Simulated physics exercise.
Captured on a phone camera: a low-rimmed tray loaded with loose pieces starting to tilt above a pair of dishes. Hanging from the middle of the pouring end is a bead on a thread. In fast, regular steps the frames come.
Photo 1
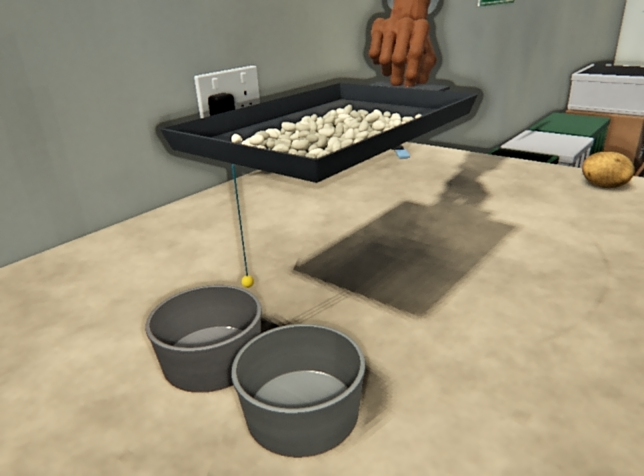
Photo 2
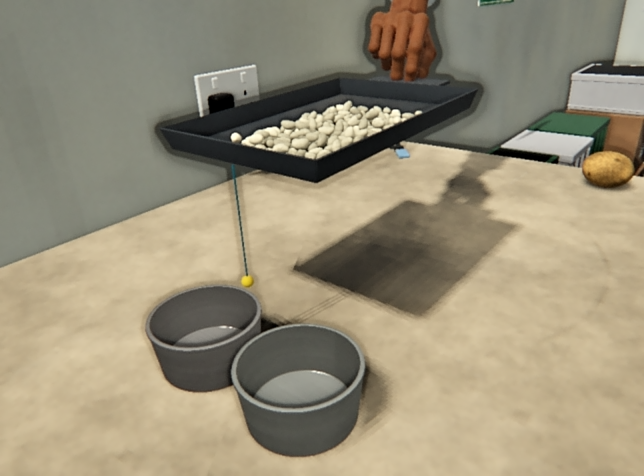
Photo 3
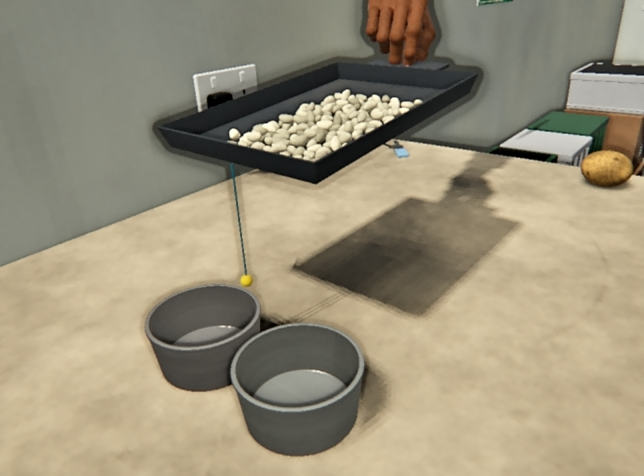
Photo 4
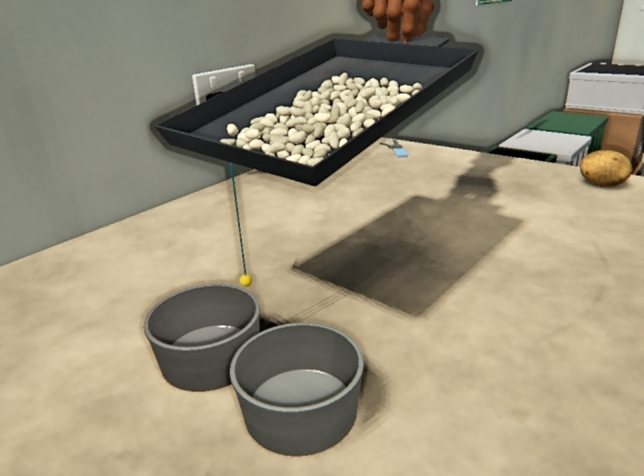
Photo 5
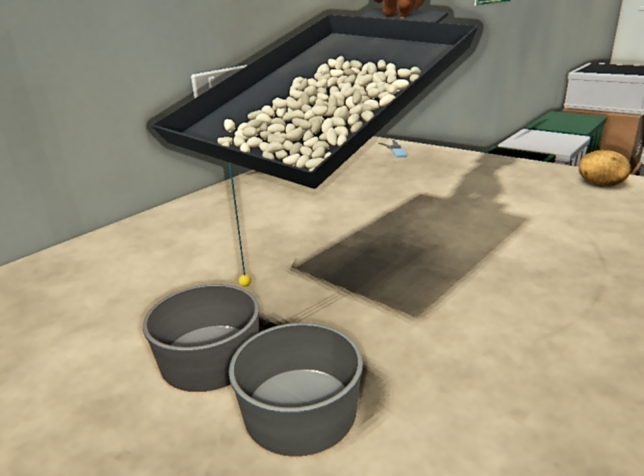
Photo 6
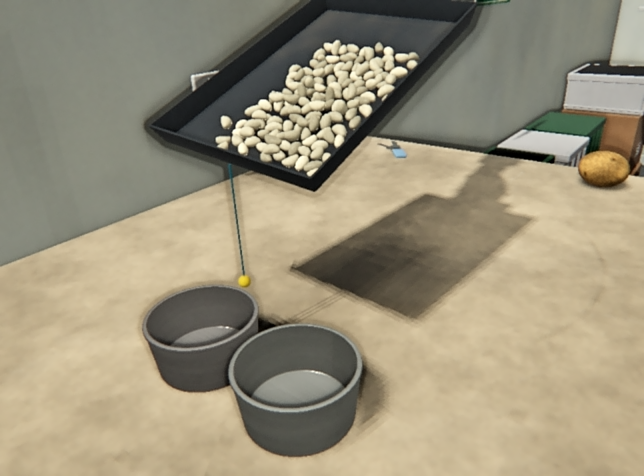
A dark tray of white beans tilts steadily above two gray dishes, its far end rising.
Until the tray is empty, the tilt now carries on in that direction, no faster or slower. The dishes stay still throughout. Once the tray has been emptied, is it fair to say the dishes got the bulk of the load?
The dishes collect the majority.
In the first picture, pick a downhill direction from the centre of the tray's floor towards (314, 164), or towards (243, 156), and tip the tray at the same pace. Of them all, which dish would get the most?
For the first slope the righthand dish, for the second the lefthand dish.
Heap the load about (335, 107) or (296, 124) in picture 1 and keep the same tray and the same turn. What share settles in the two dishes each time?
Estimate: 70 % first, 80 % second.
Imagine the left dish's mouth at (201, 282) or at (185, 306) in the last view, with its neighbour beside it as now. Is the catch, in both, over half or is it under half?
Taking the places in turn, it's shy of half and then past half.
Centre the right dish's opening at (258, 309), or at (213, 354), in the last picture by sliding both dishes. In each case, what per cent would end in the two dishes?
The first gives 20 %, the second 50 %.
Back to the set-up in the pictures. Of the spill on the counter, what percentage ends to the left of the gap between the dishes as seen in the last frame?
Roughly 80 percent.
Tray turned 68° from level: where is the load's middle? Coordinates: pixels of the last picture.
The middle of the pieces sits at roughly (272, 114).
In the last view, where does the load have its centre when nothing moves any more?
Around (269, 396).
Just after the last frame, tray tipped steeply; almost all on the tray; just a few in the air.
A moment on, tray tipped past a quarter turn; about a tenth on the tray; roughly a third in the right dish; about a tenth in the left dish; about a tenth outside both; roughly a third in the air.
Further on, tray tipped past a quarter turn; roughly half in the right dish; roughly a quarter in the left dish; roughly a quarter outside both.
When it is over, tray tipped past a quarter turn; roughly half in the right dish; roughly a quarter in the left dish; roughly a quarter outside both.
